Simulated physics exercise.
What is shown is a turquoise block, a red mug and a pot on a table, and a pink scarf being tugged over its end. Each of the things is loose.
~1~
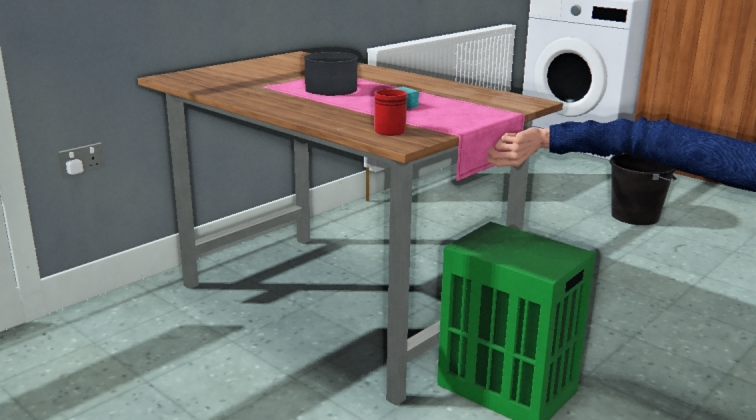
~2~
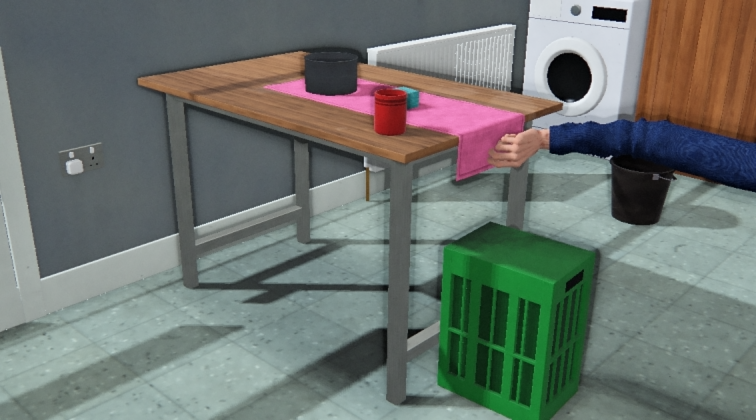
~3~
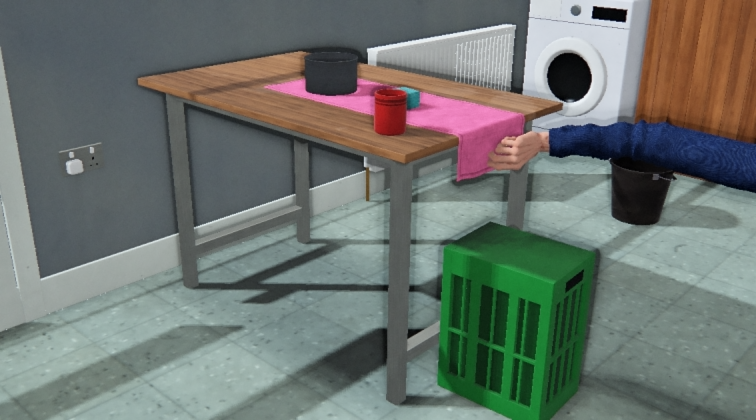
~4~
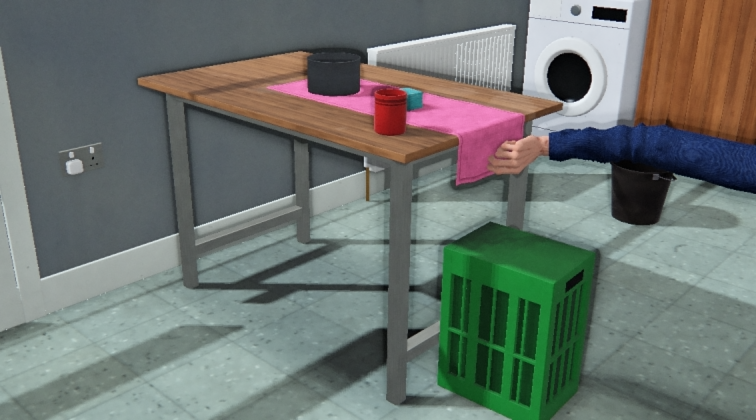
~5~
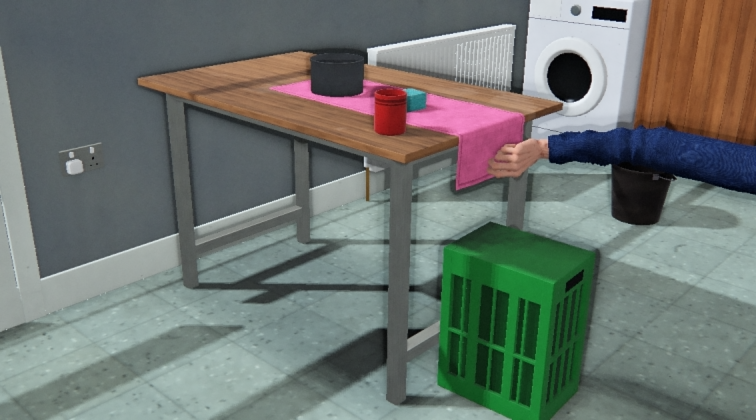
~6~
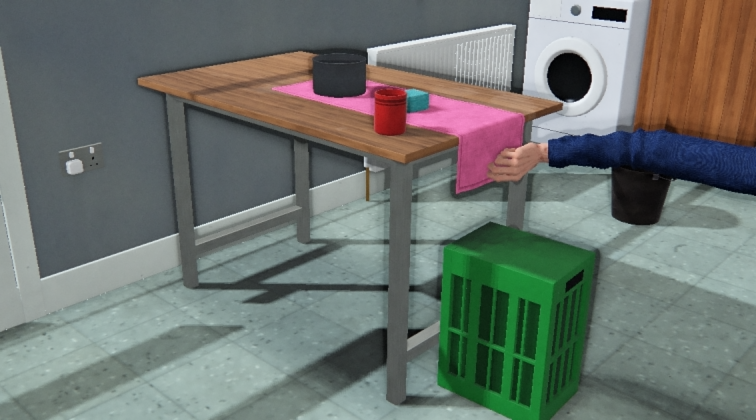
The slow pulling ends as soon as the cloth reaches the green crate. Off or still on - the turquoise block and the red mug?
Turquoise block: Still on, red mug: Still on.
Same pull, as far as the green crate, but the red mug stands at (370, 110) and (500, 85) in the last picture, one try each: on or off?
So, try one: It never leaves the top; try two: It never leaves the top.
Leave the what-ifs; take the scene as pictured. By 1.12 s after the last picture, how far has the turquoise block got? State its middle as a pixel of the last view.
Roughly at (455, 111).
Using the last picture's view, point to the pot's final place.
It ends up roughly at (380, 84).
Then, 0.50 s later than the last view, hem going down; block carried along near (430, 106); mug as before.
Then, 1.12 s later than the last view, hem on the crate; block carried along near (455, 111); mug as before.
Finally, hem on the crate; block carried along near (458, 112); mug as before. The turquoise block remains up there and the red mug keeps clear of the edge.
